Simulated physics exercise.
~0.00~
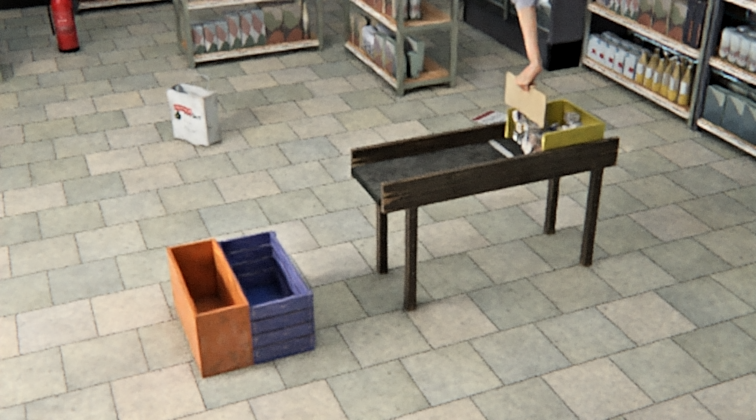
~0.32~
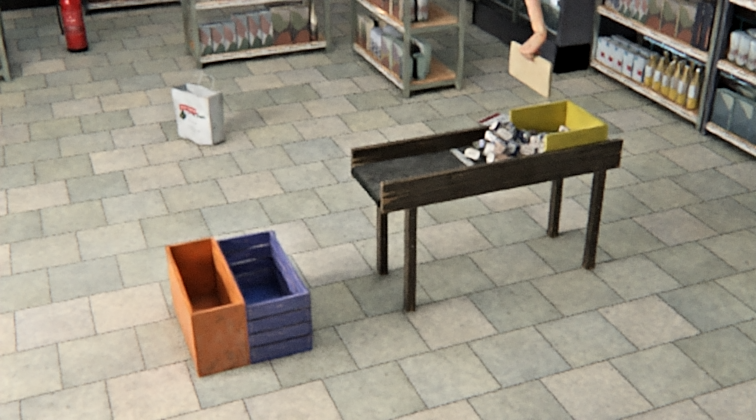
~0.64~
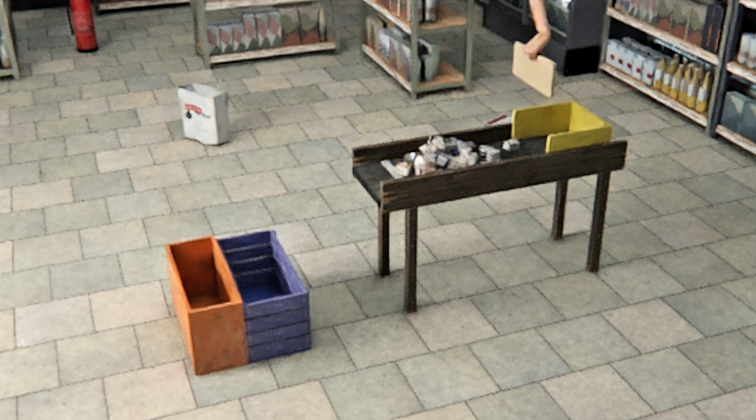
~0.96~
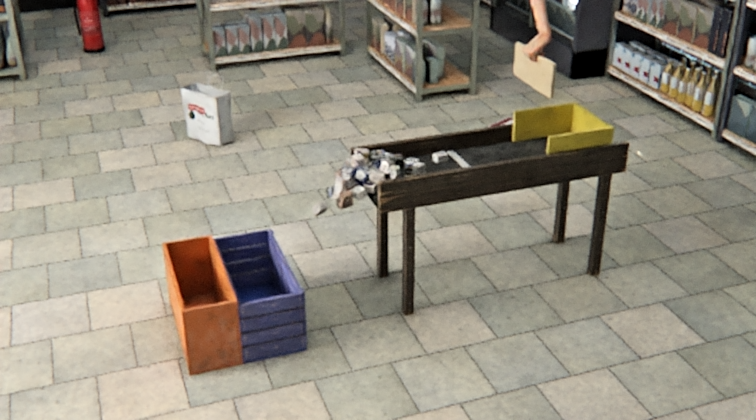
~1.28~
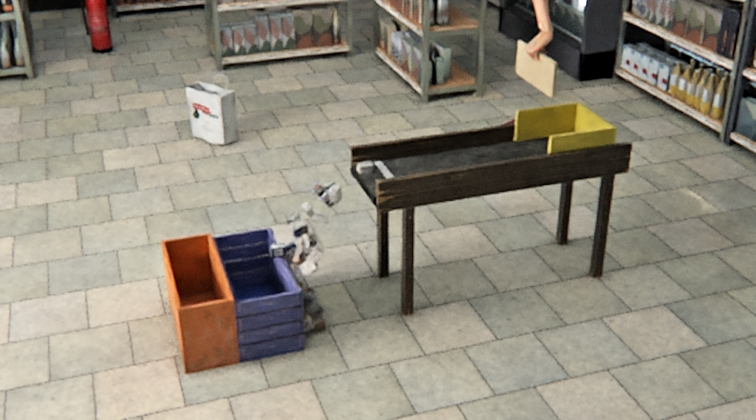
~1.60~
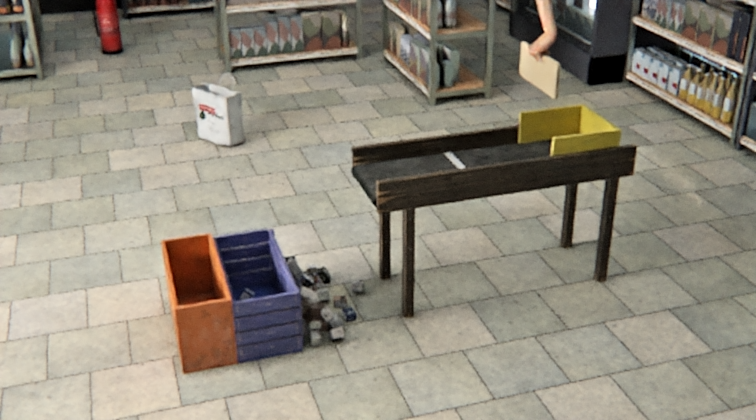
In a shop, small cartons ride a belt left and mostly fall short of a blue box.
